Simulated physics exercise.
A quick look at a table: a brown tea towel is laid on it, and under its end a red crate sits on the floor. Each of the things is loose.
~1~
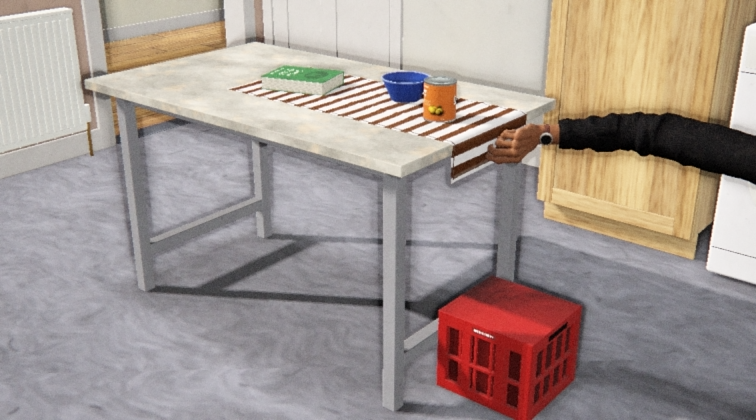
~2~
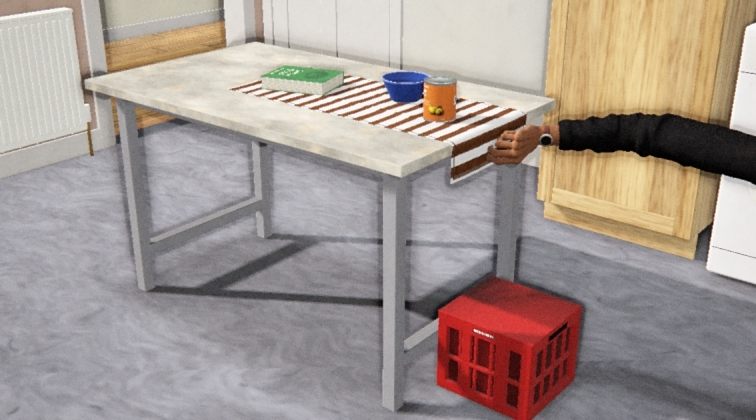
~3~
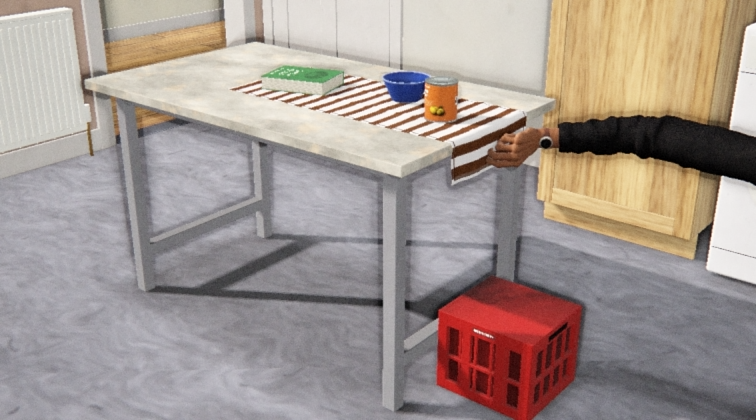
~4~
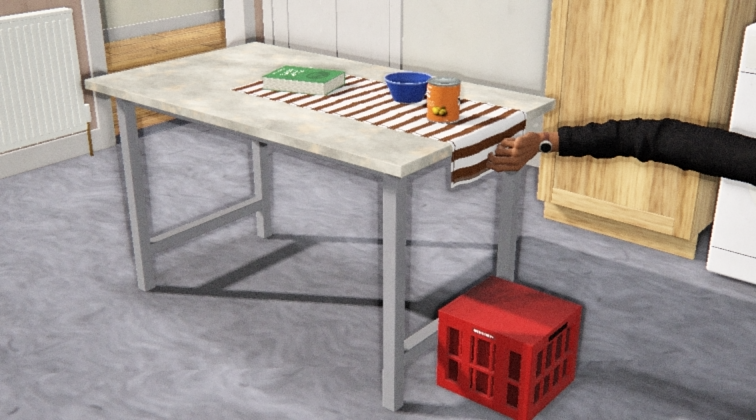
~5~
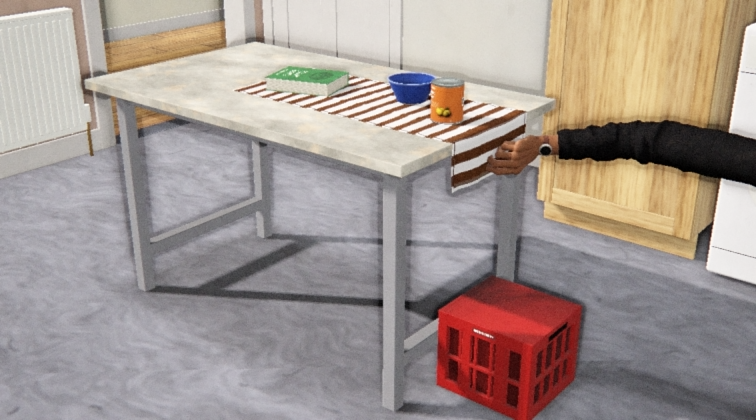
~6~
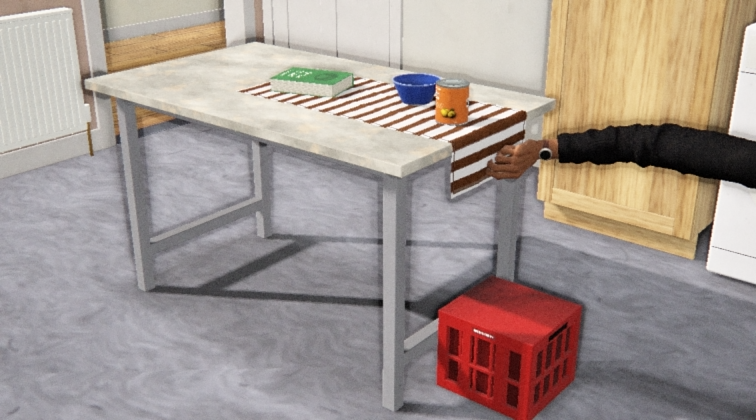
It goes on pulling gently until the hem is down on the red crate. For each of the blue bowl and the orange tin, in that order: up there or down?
Result: Blue bowl drops down, orange tin drops down.
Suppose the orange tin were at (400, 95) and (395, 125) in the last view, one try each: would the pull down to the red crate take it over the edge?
First place: Drops; second place: Remains up there.
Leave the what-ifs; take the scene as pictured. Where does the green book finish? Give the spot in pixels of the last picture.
In the last view, roughly at (407, 102).
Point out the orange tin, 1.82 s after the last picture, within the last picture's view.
(547, 274), roughly.
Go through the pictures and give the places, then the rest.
In the first frame, tea towel end (451, 184); blue bowl (406, 77); orange tin (441, 80); green book (303, 74); top of the crate (514, 324).
In the second frame, tea towel end (450, 184), far hem (227, 89); orange tin (441, 80); orange tin stands on the cloth.
In the third frame, tea towel end (451, 185); blue bowl (406, 77).
In the fourth frame, tea towel end (451, 188), far hem (229, 90); orange tin (444, 81).
In the fifth frame, tea towel end (452, 193); blue bowl (412, 78).
In the sixth frame, tea towel end (451, 199), far hem (236, 91); blue bowl (417, 79); orange tin (453, 83); top of the crate (514, 324).
Then, 0.84 s later than the last view, hem going down; bowl carried along near (451, 98); tin tipping at the edge near (504, 115).
Then, 1.82 s later than the last view, hem going down; bowl carried along near (496, 107); tin down below near (547, 273).
Finally, hem on the crate; bowl down below near (510, 266); tin down below near (547, 274). The blue bowl goes over the edge and the orange tin is carried off the end.
